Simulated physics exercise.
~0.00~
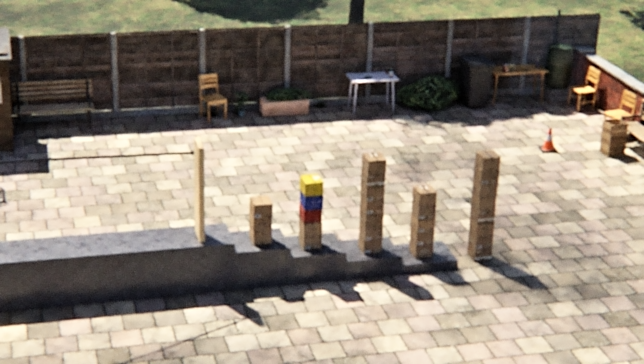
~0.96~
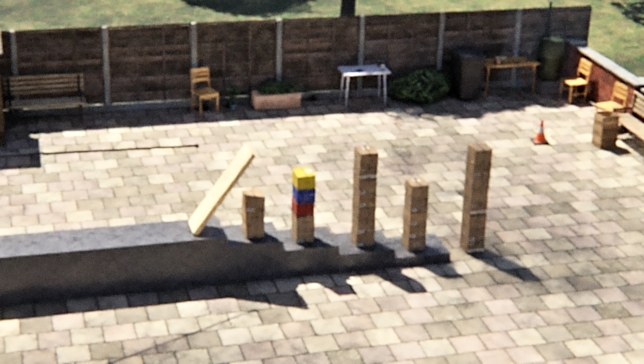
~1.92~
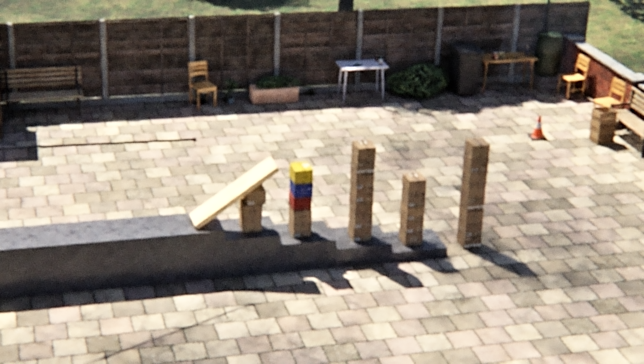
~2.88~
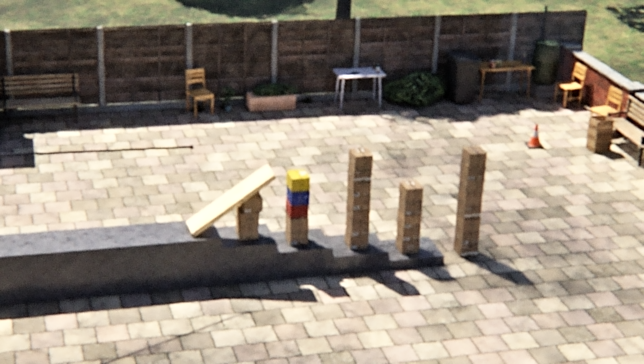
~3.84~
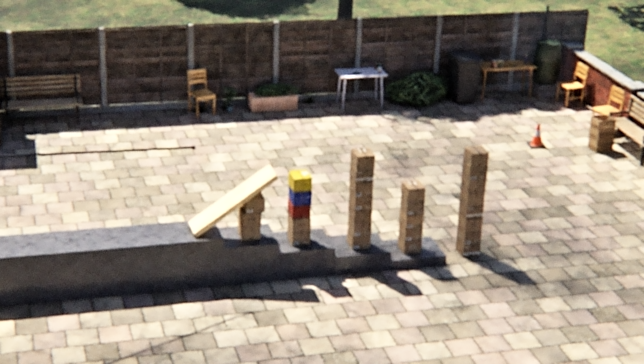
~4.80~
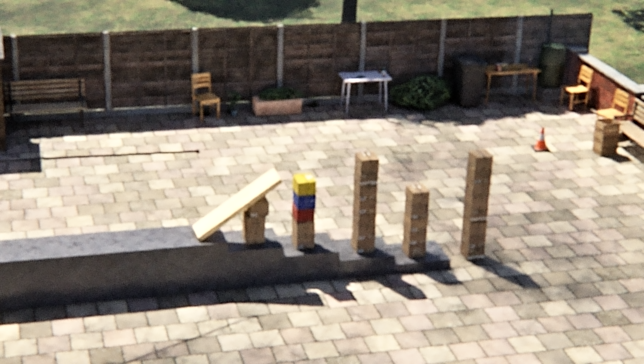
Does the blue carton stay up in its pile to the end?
Yes, the blue carton stays up, still sitting between the red and yellow ones. The board stops against the shorter pile before it.
